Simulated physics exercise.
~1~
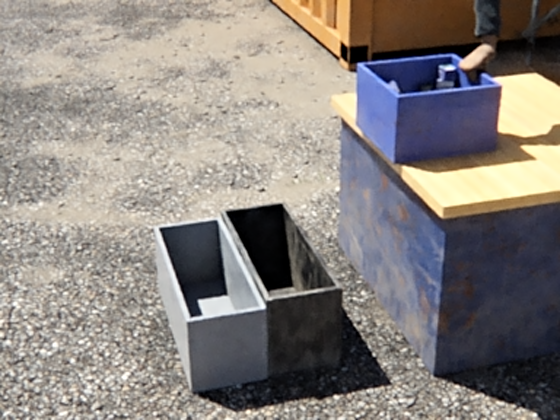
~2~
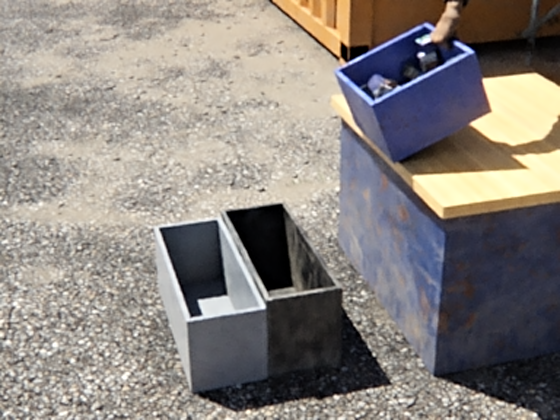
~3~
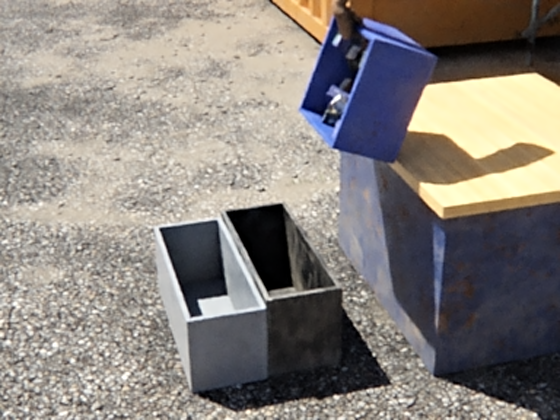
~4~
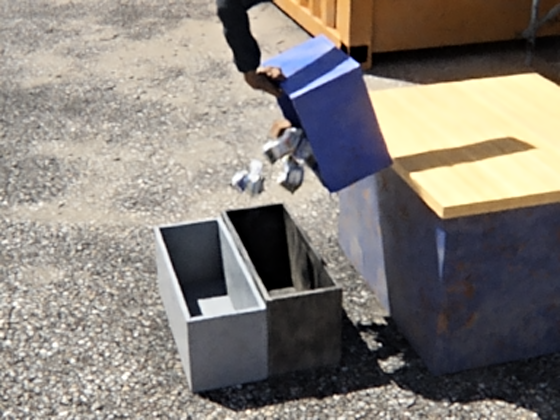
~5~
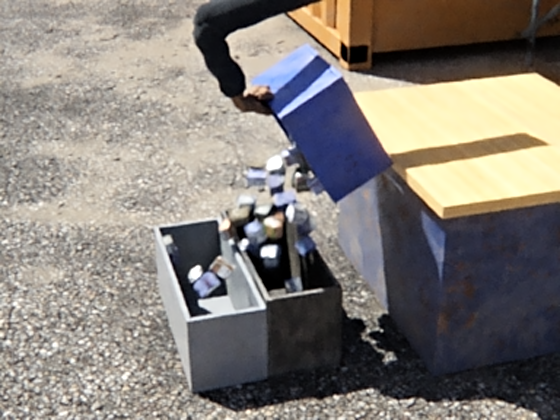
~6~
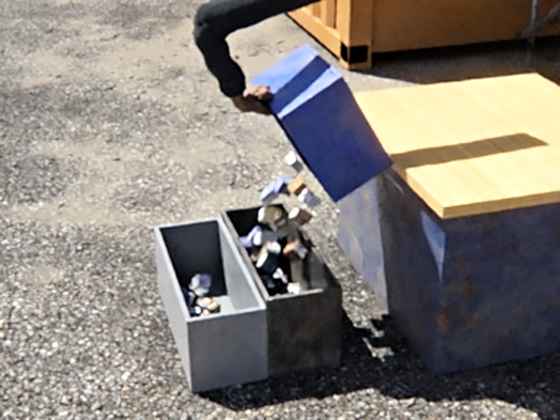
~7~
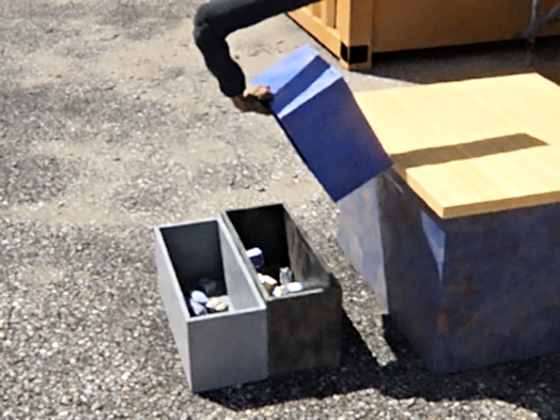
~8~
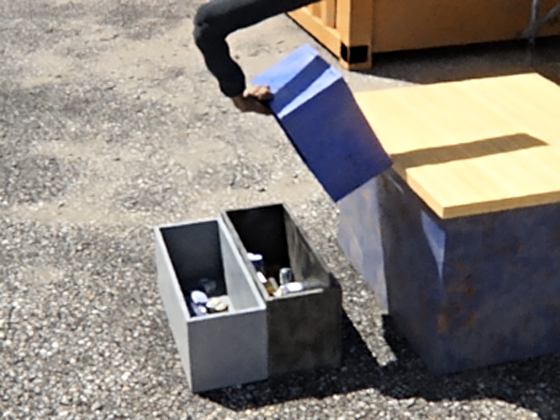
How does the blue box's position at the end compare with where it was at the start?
At the start it sits upright on top of the bench. By the end it is farther left and slightly lower, held tipped steeply over the bench's left edge with its opening facing down toward the bins.
